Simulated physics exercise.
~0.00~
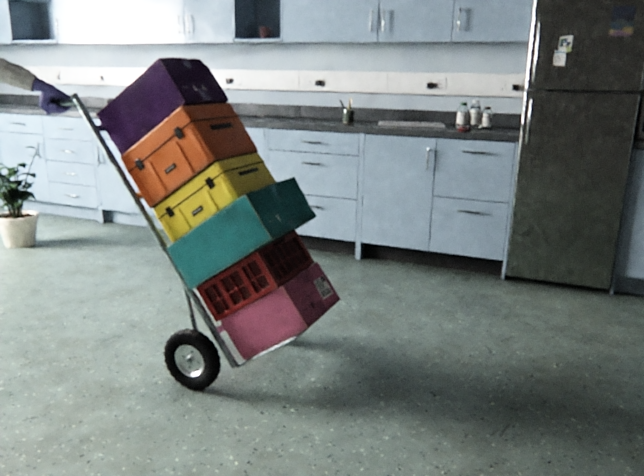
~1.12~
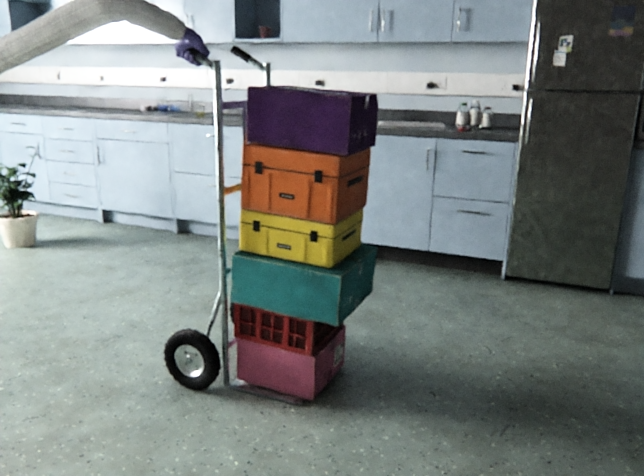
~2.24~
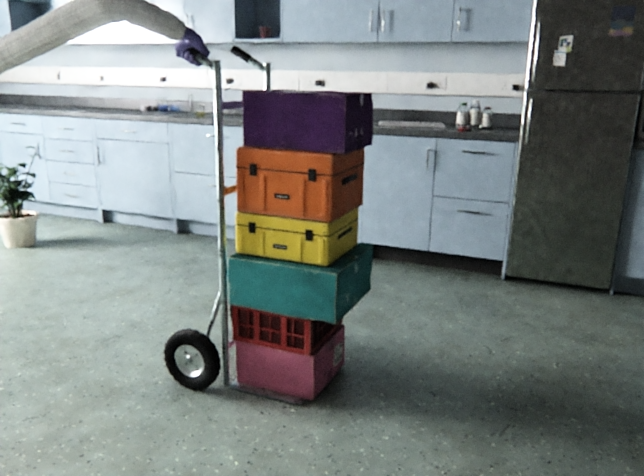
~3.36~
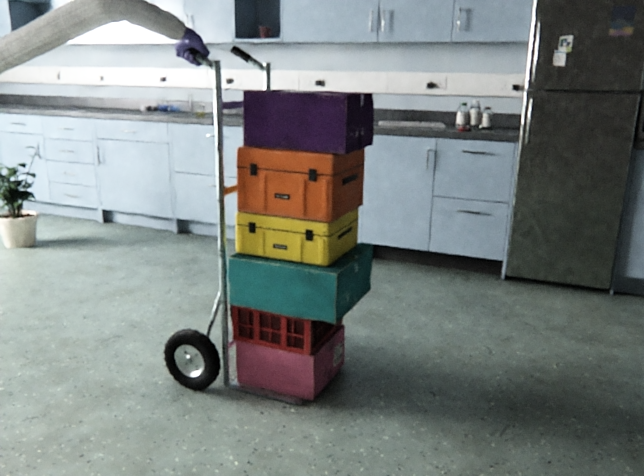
In a kitchen, a pale arm with a purple hand tipped a hand truck, loaded with a tall stack of colourful boxes and toolboxes, forward from a backward lean until it stood upright, and the whole stack settled slightly and stayed standing.
